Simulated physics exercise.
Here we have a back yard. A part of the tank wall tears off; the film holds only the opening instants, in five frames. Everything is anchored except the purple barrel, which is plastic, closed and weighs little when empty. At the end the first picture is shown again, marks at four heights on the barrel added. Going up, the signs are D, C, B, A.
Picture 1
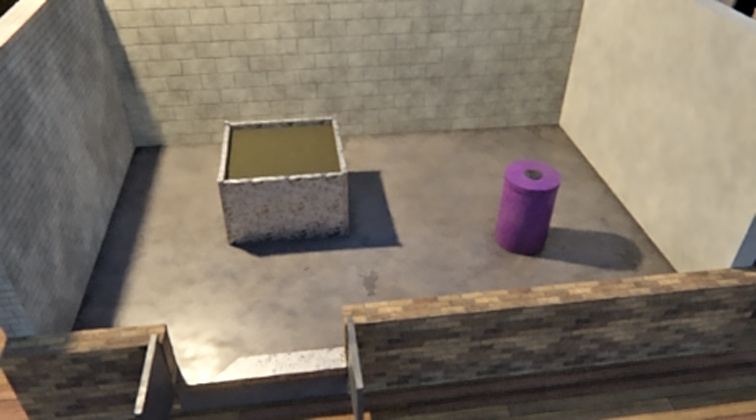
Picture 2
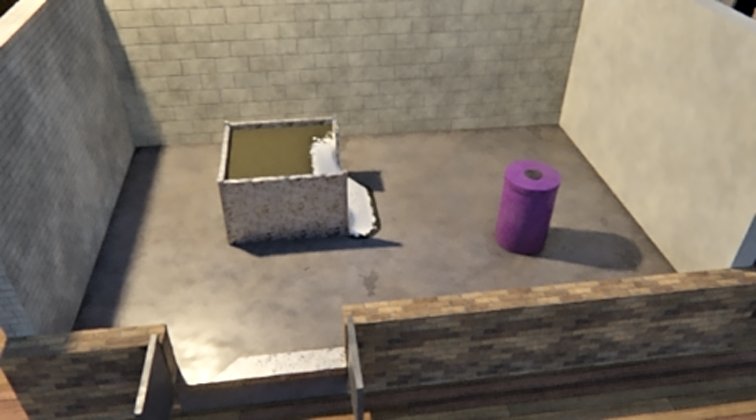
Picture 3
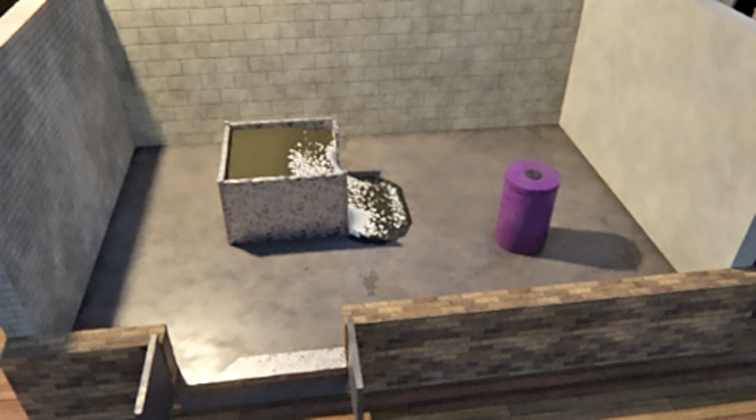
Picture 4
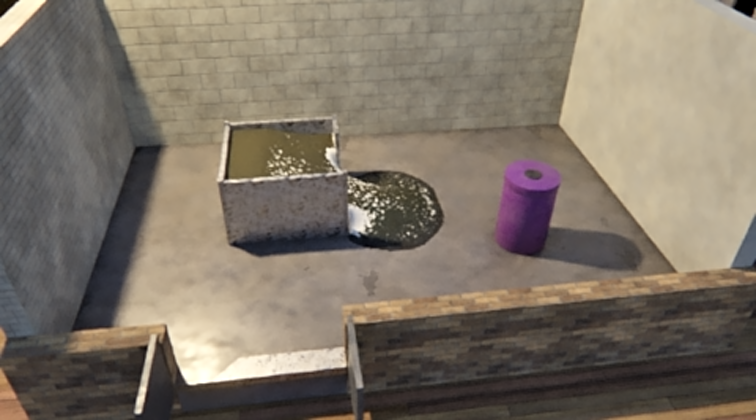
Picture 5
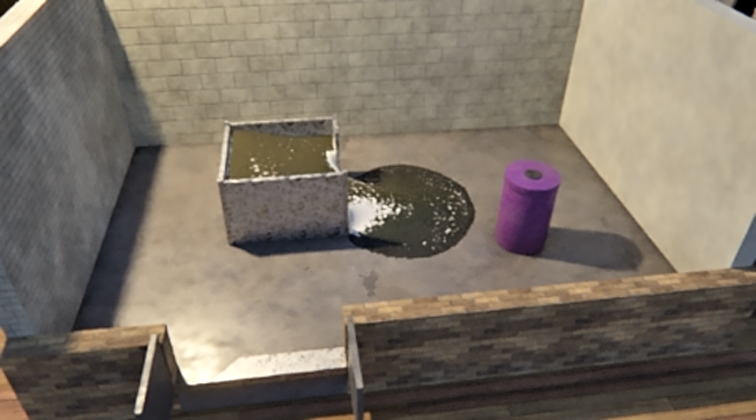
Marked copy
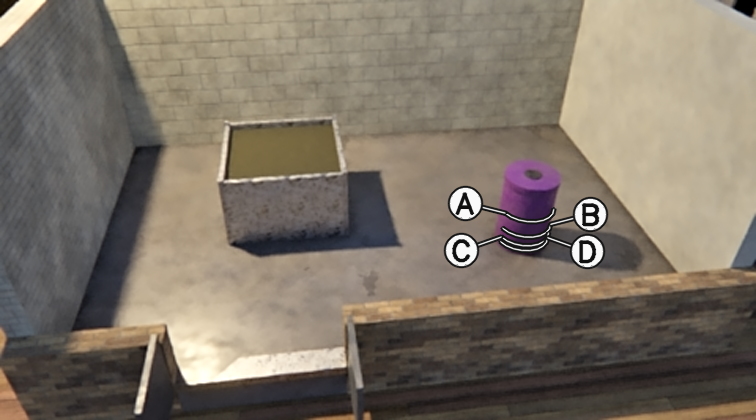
Murky water poured out of the right side of a full, square stone tank in a walled yard, and the foamy puddle spread across the ground, widening toward the purple barrel on the right.
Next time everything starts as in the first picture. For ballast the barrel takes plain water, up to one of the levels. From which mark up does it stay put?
I would pick line A.
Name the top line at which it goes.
B it is.
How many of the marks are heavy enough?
One of the four.
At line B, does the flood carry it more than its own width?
No.
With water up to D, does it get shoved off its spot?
Yes, that goes wrong.
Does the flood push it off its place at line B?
Yes, that goes wrong.
On the marked copy, A at (535, 221); B at (532, 237); C at (531, 245); D at (530, 250); from the bottom up D, C, B, A.
Choosing A, it does not move.
Choosing B, it is pushed about half its own width away.
Choosing C, it is pushed about twice its own width away.
Choosing D, it is pushed about twice its own width away.
